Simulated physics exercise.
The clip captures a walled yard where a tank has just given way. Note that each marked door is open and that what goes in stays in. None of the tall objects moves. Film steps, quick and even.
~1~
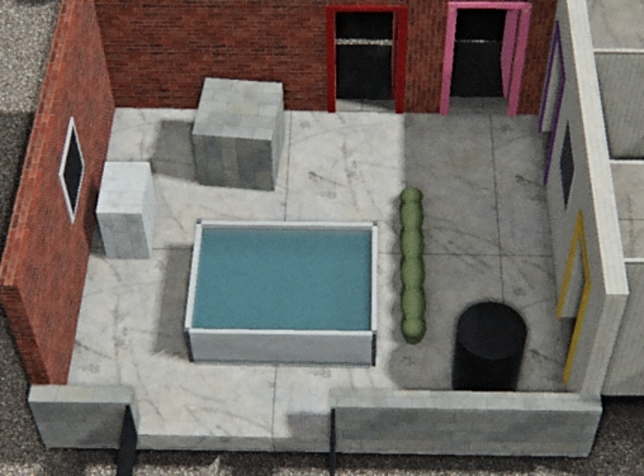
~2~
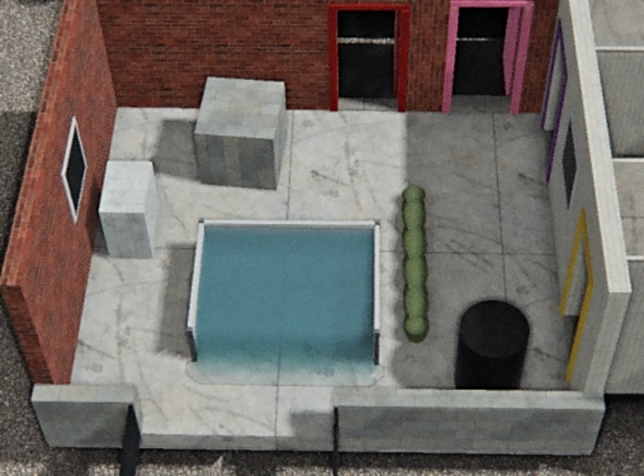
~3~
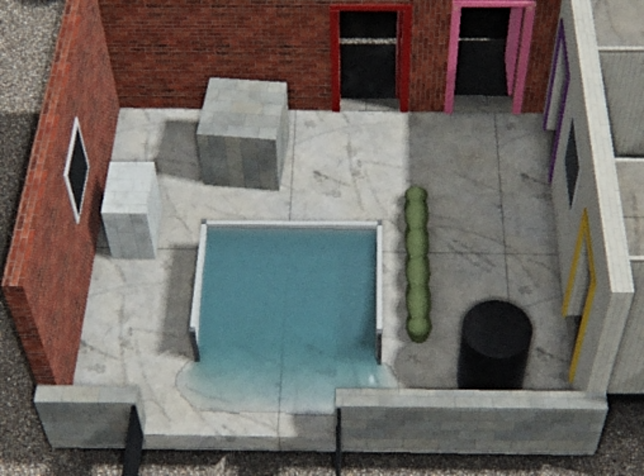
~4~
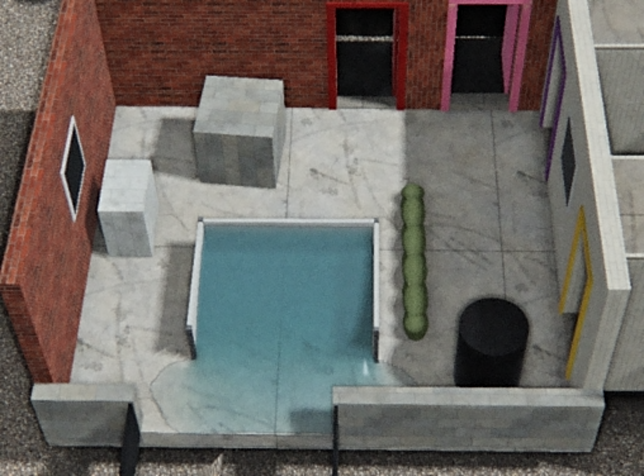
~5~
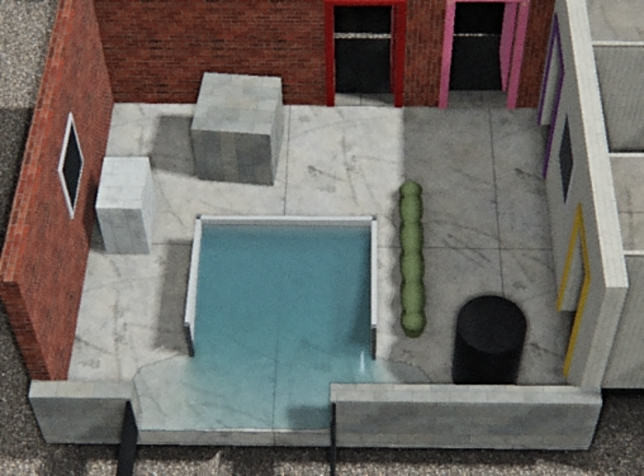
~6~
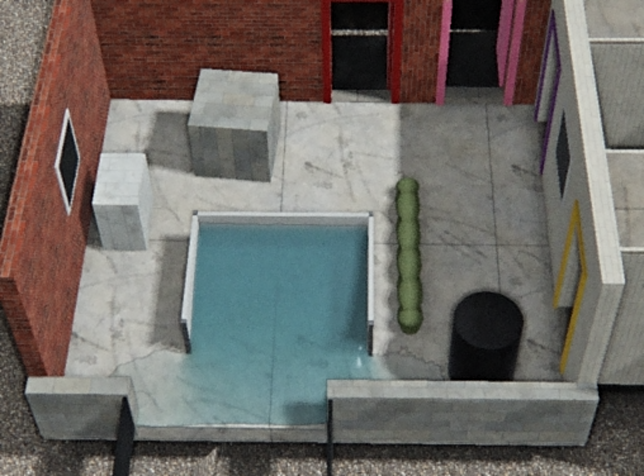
A walled brick yard with a rectangular tank losing its front side, blue water pouring out and spreading across the pale paved floor.
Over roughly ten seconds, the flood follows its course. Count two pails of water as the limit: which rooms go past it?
At the end, the pink door holds up fine I think; the yellow door holds up fine I think; the purple door holds up fine I think; the red door holds up fine I think.
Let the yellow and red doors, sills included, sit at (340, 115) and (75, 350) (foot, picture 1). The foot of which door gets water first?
I'd say the red door is reached first.
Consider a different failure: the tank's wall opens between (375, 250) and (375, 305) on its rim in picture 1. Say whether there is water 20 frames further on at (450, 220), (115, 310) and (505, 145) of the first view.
Point by point: Untouched, untouched and swamped.
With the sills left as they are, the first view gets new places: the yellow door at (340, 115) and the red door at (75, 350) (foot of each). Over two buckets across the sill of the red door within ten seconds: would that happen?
As I see it, the red door comes in lower.
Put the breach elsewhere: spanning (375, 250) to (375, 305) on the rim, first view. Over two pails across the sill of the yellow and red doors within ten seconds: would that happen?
In that case the yellow door overshoots, while the red door overshoots.
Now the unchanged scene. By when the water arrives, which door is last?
Answer - the red one.
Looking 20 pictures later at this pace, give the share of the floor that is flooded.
Around 35 percent of it.
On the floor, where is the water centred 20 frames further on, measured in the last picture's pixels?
The water centres close to (351, 334).
A moment on, water covers 15 % of the floor; the pink door not reached, the yellow door not reached, the purple door not reached, the red door not reached.
Next, water covers 25 % of the floor; the pink door not reached, the yellow door wet at the sill, nothing in, the purple door not reached, the red door not reached.
Then, water covers 35 % of the floor; the pink door not reached, the yellow door under two buckets in, the purple door not reached, the red door not reached.
Later, water covers 50 % of the floor; the pink door wet at the sill, nothing in, the yellow door under two buckets in, the purple door wet at the sill, nothing in, the red door not reached.
In the end, water covers 60 % of the floor; the pink door wet at the sill, nothing in, the yellow door under two buckets in, the purple door under two buckets in, the red door wet at the sill, nothing in.
